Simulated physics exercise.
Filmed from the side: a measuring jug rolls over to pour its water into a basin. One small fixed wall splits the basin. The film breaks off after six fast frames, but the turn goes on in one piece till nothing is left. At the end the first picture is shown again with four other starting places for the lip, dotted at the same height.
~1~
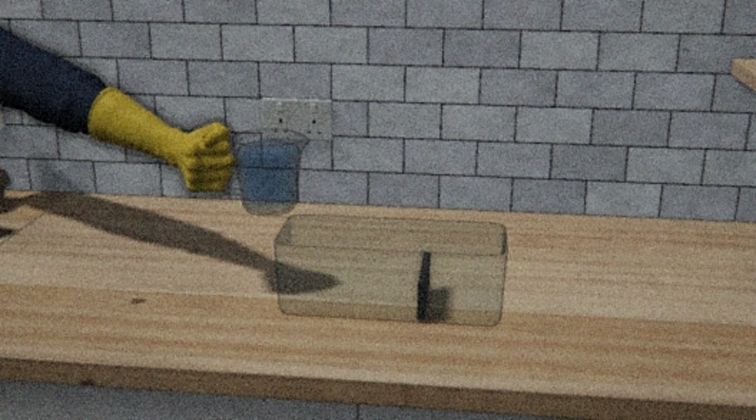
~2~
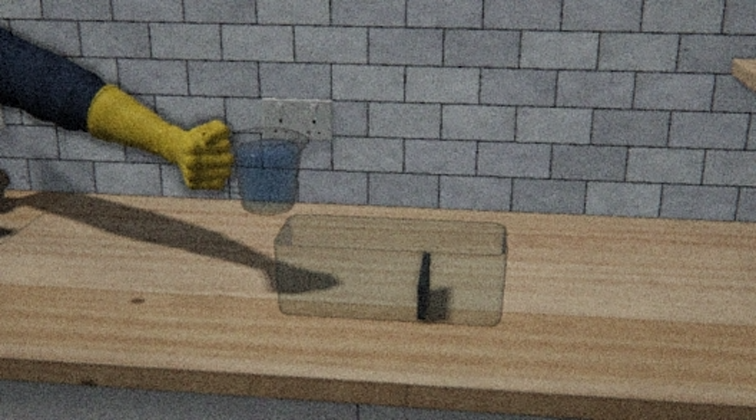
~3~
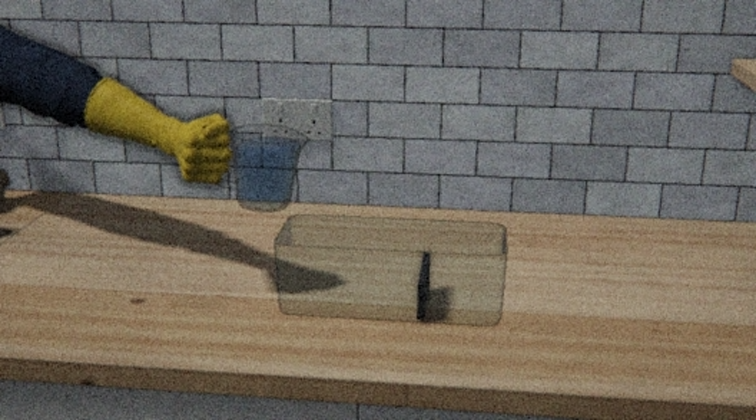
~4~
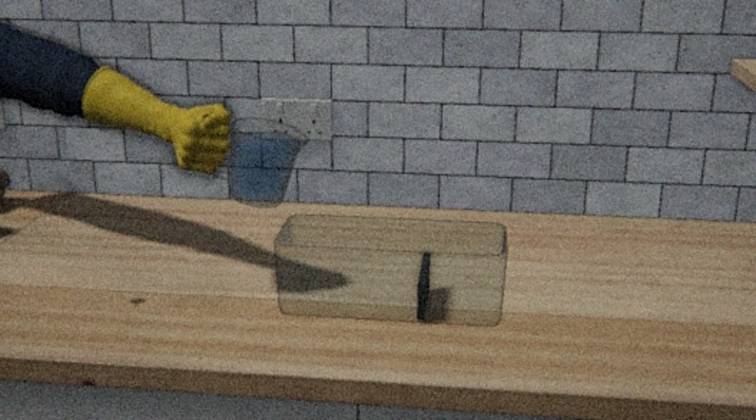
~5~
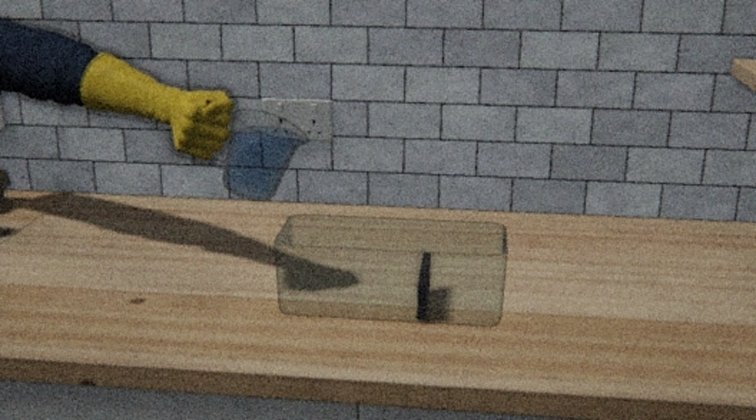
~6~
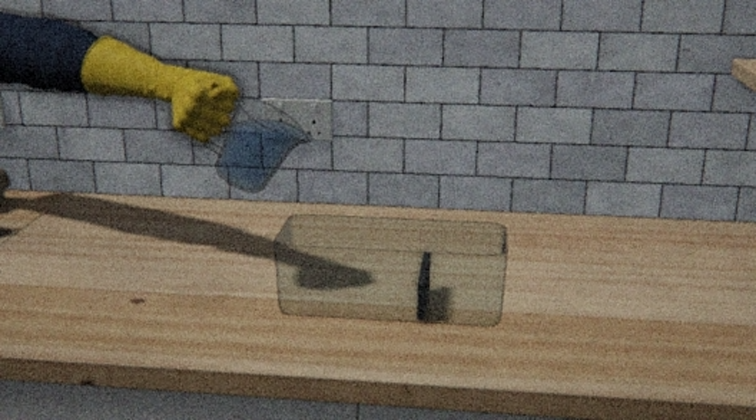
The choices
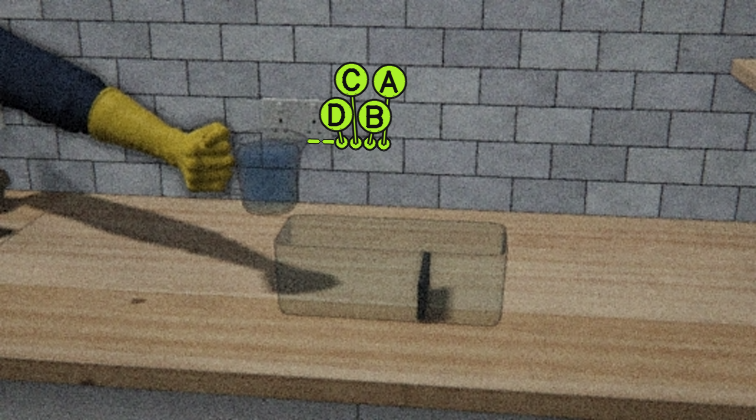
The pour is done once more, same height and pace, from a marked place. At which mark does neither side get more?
I would pick spot C.
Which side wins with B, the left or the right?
The right one.
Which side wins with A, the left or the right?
More ends on the right.
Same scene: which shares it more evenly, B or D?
Here it is spot B.
On the marked copy, A at (383, 143); B at (369, 143); C at (355, 142); D at (341, 142).
With A, about 5 % ends left of the wall and 94 % right of it.
With B, about 16 % ends left of the wall and 83 % right of it.
With C, about 51 % ends left of the wall and 47 % right of it.
With D, about 91 % ends left of the wall and 7 % right of it; 3 % is lost outside.
